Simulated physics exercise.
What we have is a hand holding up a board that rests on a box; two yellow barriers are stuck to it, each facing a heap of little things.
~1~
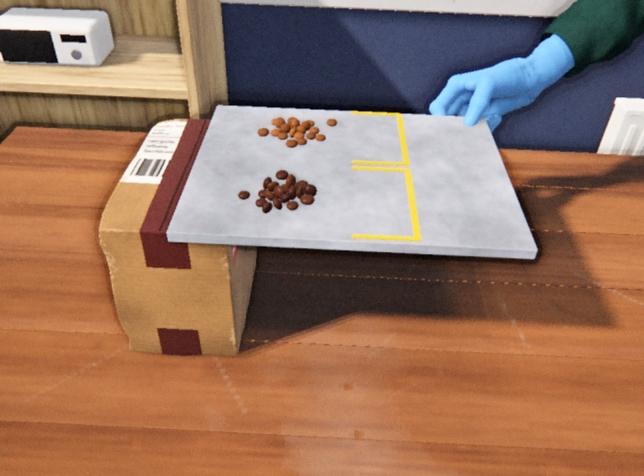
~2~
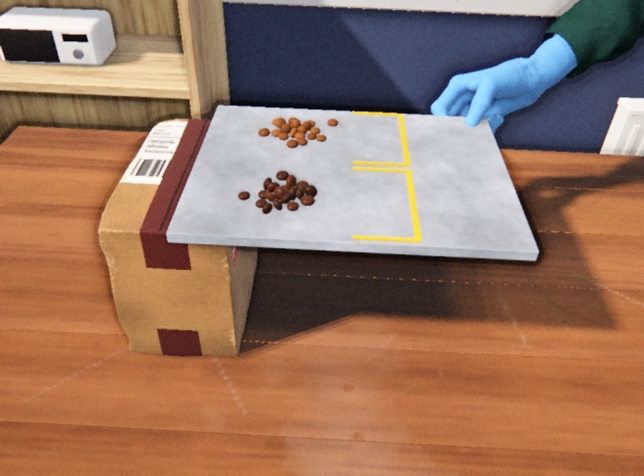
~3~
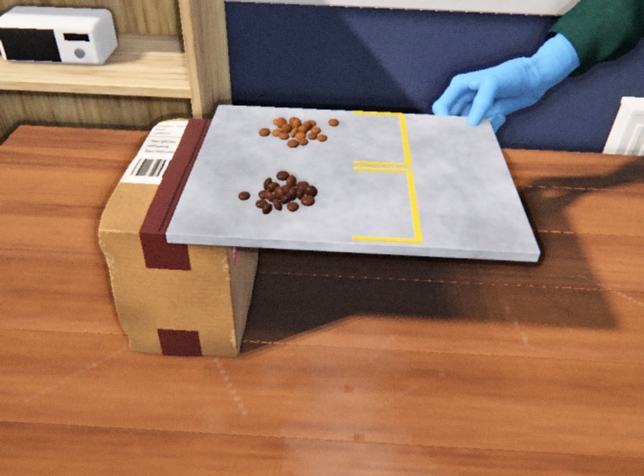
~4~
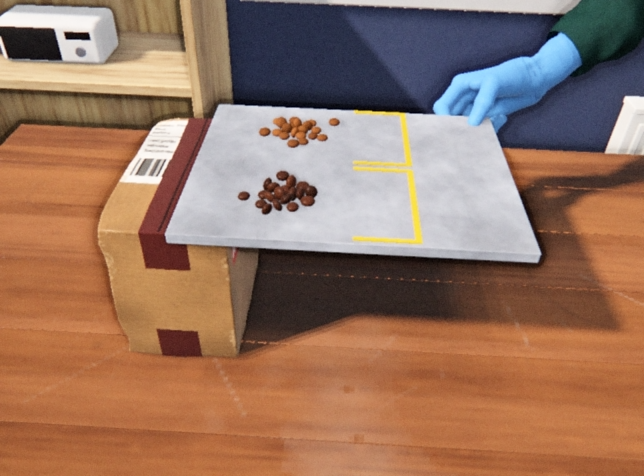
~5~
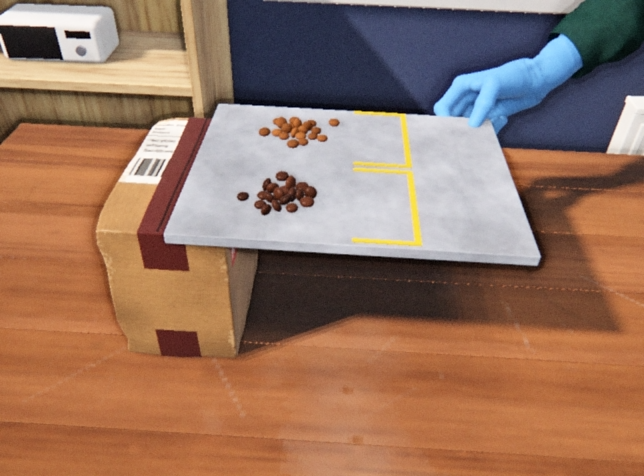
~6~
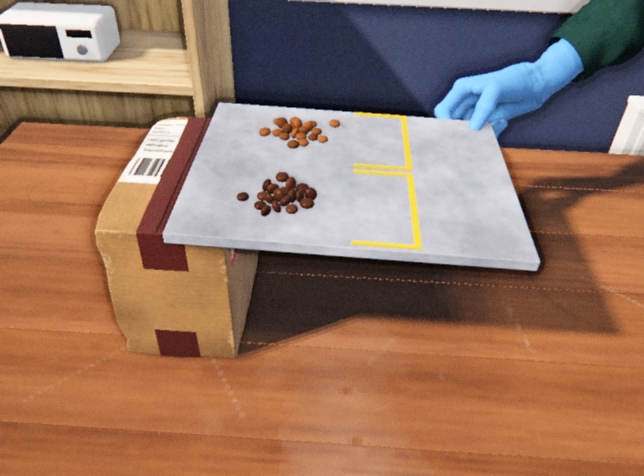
On a wooden table, a gloved hand very slightly lowers a board holding two brown piles.
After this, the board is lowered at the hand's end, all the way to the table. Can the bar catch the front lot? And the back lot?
Here the front lot gets over its bar, and the back lot gets over its bar.
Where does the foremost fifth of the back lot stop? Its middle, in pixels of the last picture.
Close to (518, 275).
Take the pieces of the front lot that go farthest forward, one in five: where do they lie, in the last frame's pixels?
At about (531, 348).
Then, 0.81 s past the last view, board sloping at 15°; front lot where it was; back lot where it was.
Then, 1.68 s past the last view, board sloping at 30°; front lot about a quarter past its bar; back lot a small part past its bar.
Then, 2.72 s past the last view, board resting at 40°; front lot nearly all past its bar; back lot nearly all past its bar.
Finally, board resting at 40°; front lot nearly all past its bar; back lot nearly all past its bar.
